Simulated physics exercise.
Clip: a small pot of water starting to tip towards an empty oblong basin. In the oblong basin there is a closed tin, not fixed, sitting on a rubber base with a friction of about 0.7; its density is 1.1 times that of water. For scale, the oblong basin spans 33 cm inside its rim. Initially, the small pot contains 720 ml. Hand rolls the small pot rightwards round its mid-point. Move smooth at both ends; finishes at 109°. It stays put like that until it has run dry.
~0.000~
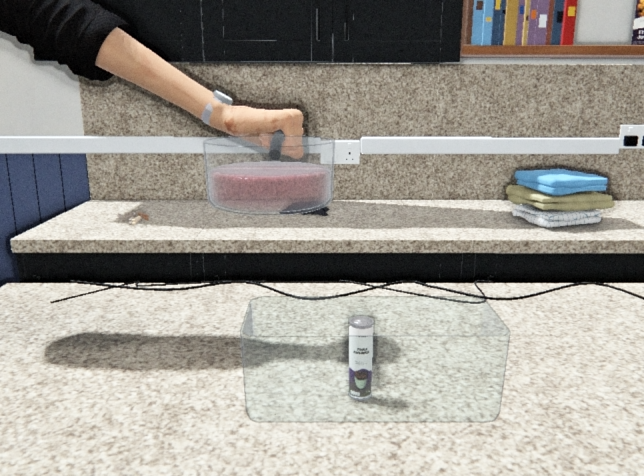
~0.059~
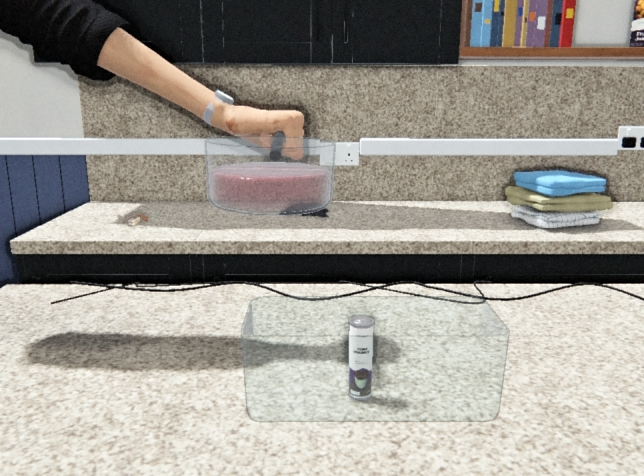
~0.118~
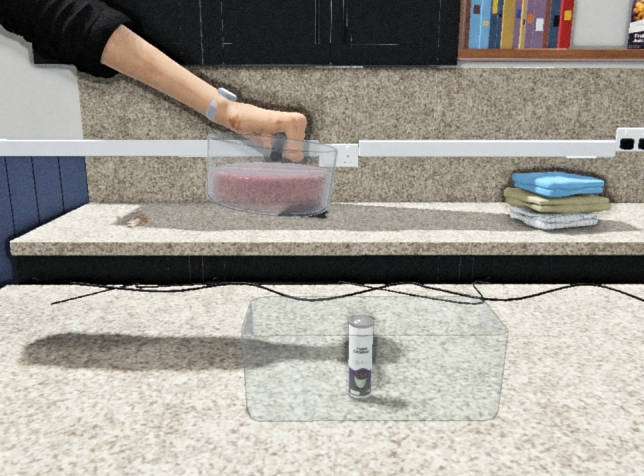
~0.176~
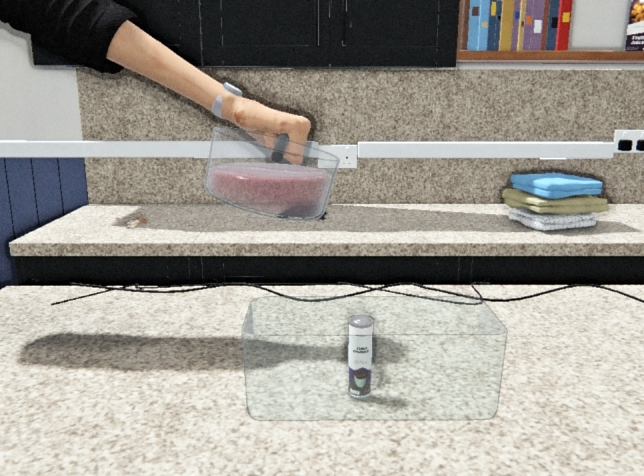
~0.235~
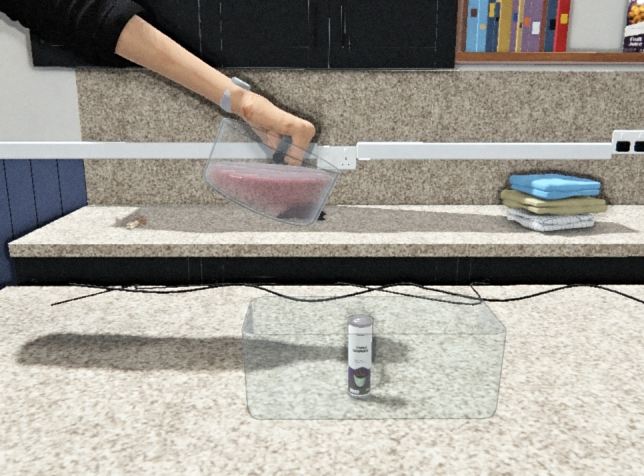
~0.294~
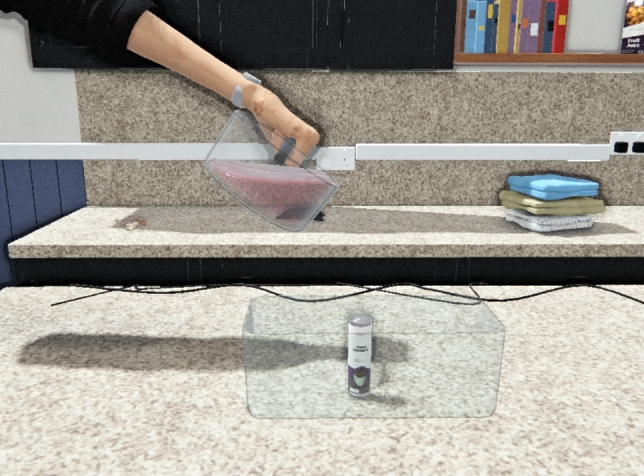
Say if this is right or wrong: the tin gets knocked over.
Wrong, it stays standing.
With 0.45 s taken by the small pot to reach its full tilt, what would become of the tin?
Result: Tin tipped over.
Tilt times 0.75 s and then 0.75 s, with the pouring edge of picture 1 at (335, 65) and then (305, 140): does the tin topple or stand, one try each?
Run one: It tumbles. Run two: It tumbles.
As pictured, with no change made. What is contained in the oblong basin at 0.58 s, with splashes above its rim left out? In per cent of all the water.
About 20 per cent.
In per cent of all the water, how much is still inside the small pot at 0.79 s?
What remains is about 6 percent of it all.
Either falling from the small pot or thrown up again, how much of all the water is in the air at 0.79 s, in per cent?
Near 12 percent.
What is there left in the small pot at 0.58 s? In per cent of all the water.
Close to 28 percent of the liquid remains at that time.
After 0.58 s the tilt is 96° and 27 per cent is still to pour; the tin stands where it began.
After 0.79 s the tilt is 109° and 6 per cent is still to pour; the tin stands where it began.
After 1.01 s the tilt is 109° and 0 per cent is still to pour; the tin stands where it began.
After 1.25 s the tilt is 109° and 0 per cent is still to pour; the tin stands where it began.
In the end the tin stands where it began.
